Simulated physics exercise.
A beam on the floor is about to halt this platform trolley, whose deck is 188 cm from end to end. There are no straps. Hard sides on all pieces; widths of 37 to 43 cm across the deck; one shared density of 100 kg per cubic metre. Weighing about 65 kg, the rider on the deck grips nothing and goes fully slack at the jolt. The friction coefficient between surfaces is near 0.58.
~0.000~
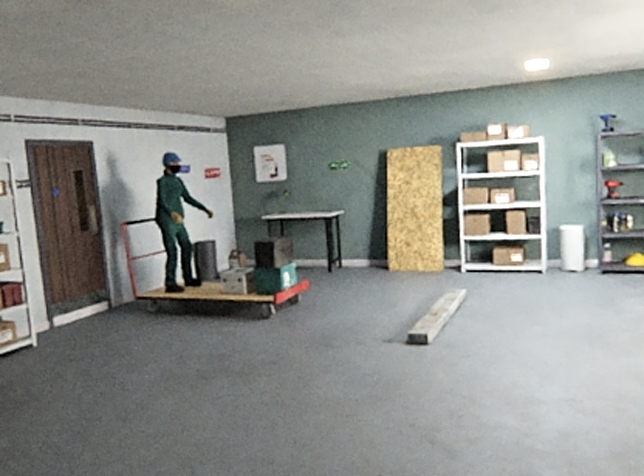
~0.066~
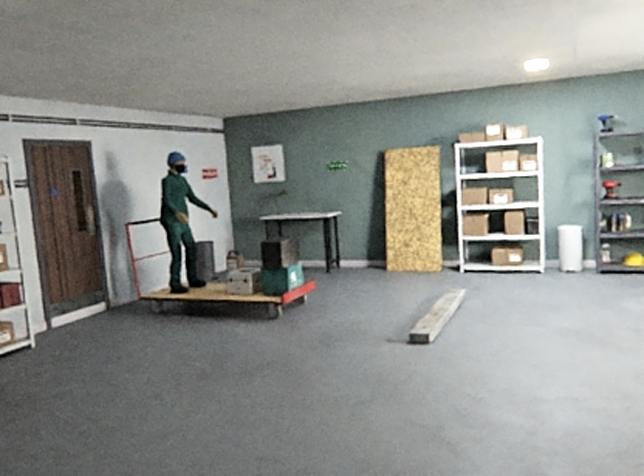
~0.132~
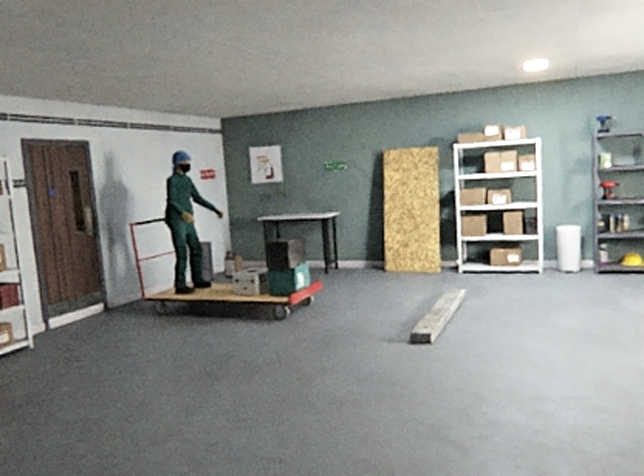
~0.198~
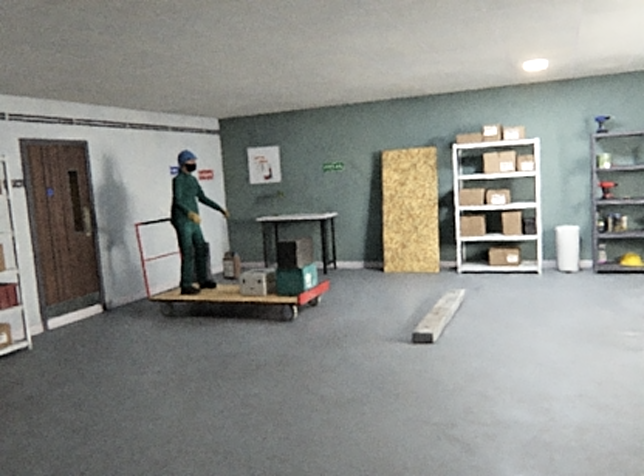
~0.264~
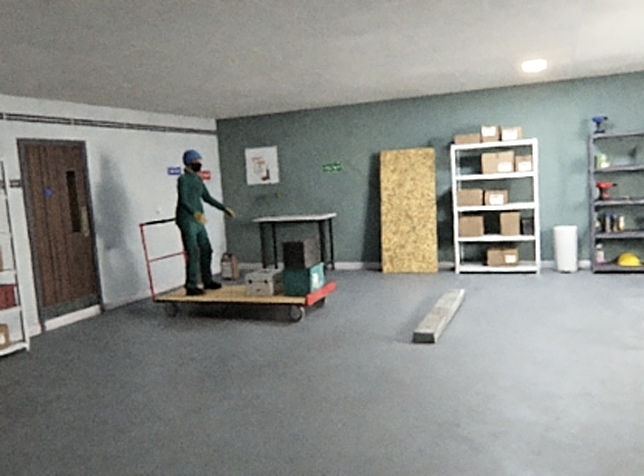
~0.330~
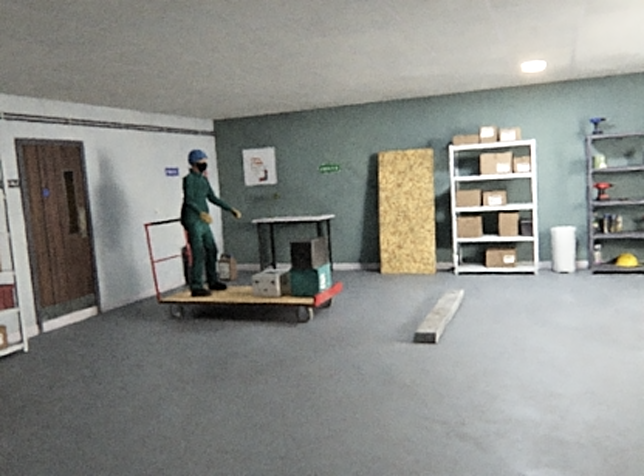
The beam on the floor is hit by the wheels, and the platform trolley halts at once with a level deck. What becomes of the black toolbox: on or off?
It is shed from the deck.
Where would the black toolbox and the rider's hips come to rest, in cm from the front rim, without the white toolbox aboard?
I'd expect black to come to rest 20 cm out past the front rim, with the hips 130 cm back from it.
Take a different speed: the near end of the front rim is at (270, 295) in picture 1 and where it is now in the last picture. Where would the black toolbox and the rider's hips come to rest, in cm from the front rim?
With that change, black would rest 30 cm beyond the front rim and the hips 120 cm back from it.
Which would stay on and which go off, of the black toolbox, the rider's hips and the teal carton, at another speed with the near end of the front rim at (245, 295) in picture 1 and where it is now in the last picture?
Outcome: Black lost; hips kept; teal kept.
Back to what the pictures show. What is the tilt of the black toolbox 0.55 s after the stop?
Roughly 80 degrees.
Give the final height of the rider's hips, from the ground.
Hip height: Approx. 55 cm.
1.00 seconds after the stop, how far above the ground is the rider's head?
Roughly 50 cm above the ground.
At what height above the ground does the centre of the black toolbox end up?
Near 20 cm.
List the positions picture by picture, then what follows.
Black toolbox (274, 252), hips (170, 220), rim corner (275, 300); 163 cm still to roll, in the first picture.
Black toolbox (281, 252), hips (175, 220), rim corner (283, 301); 154 cm still to roll, in the second picture.
Black toolbox (288, 252), hips (180, 220), rim corner (291, 301); 145 cm still to roll, in the third picture.
Black toolbox (295, 252), hips (185, 220), rim corner (299, 302); 136 cm still to roll, in the fourth picture.
Black toolbox (302, 252), hips (190, 220), rim corner (307, 302); 128 cm still to roll, in the fifth picture.
Black toolbox (309, 252), hips (195, 220), rim corner (315, 303); 119 cm still to roll. Speed about 1.3 m/s, in the sixth picture.
After 1.22 s the deck stops.
After 1.77 s the black toolbox is 12 cm past the rim, tilted 80°, near (452, 262) in the last picture's view.
After 2.22 s the black toolbox is 21 cm past the rim, tilted 120°, near (463, 299) in the last picture's view.
When all is still (2.4 s), past the rim, black toolbox; behind it, teal carton, white toolbox and the rider's hips.
